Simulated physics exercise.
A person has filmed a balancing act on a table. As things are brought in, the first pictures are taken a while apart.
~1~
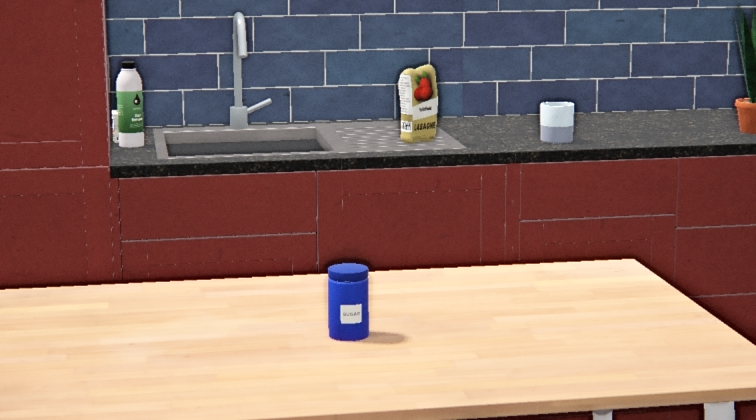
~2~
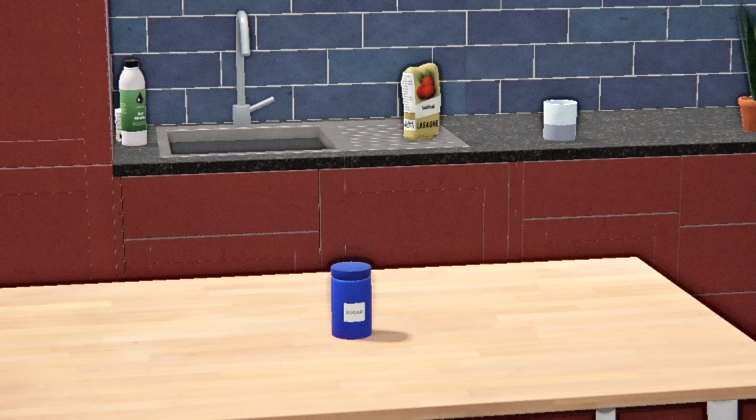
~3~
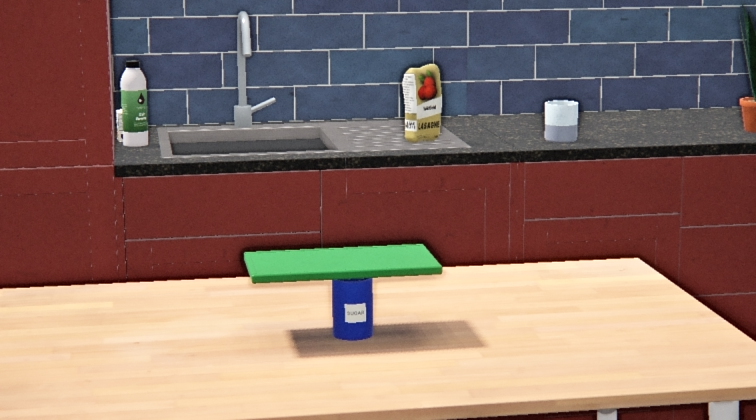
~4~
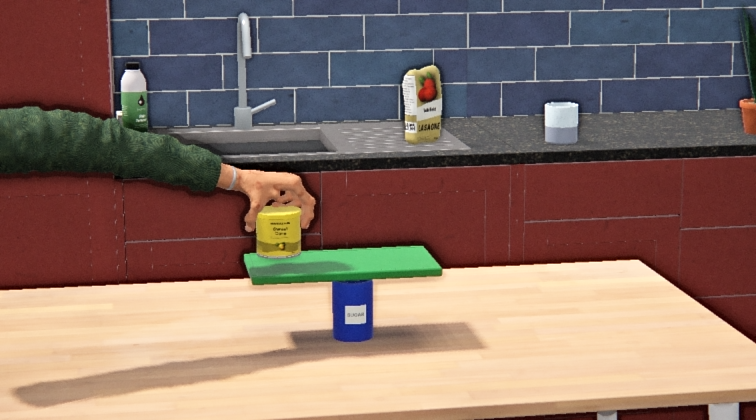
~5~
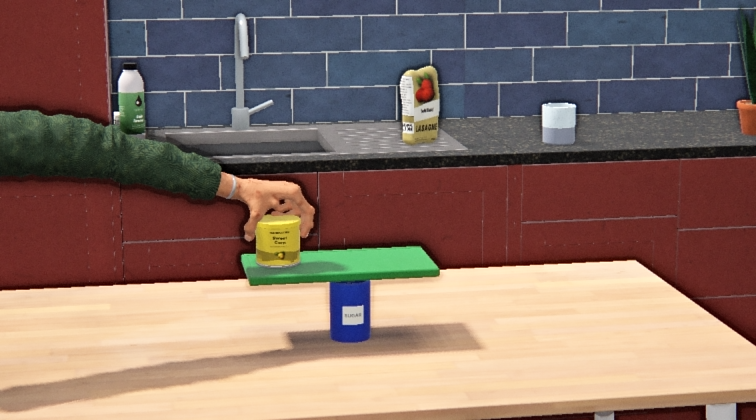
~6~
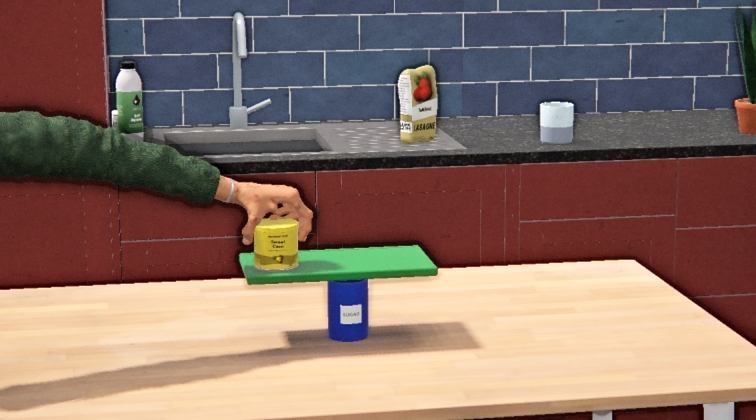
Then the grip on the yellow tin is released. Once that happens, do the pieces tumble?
Yes - unstable.
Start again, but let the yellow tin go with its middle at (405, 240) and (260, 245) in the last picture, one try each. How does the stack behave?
Trial 1 - collapsed; trial 2 - collapsed.
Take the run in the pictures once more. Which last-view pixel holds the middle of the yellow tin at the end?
It finishes at about (221, 322).
Then, 0.30 s after the last picture, yellow tin now fallen; green lid tipped 40° from how it was.
Then, 0.40 s after the last picture, green lid tipped 60° from how it was.
Then, 0.60 s after the last picture, green lid tipped 45° from how it was.
At rest, fallen, yellow tin; tipped over in the stack, green lid; blue jar in place. Seen from the same camera at the end, yellow tin near (221, 322). The stack comes apart.
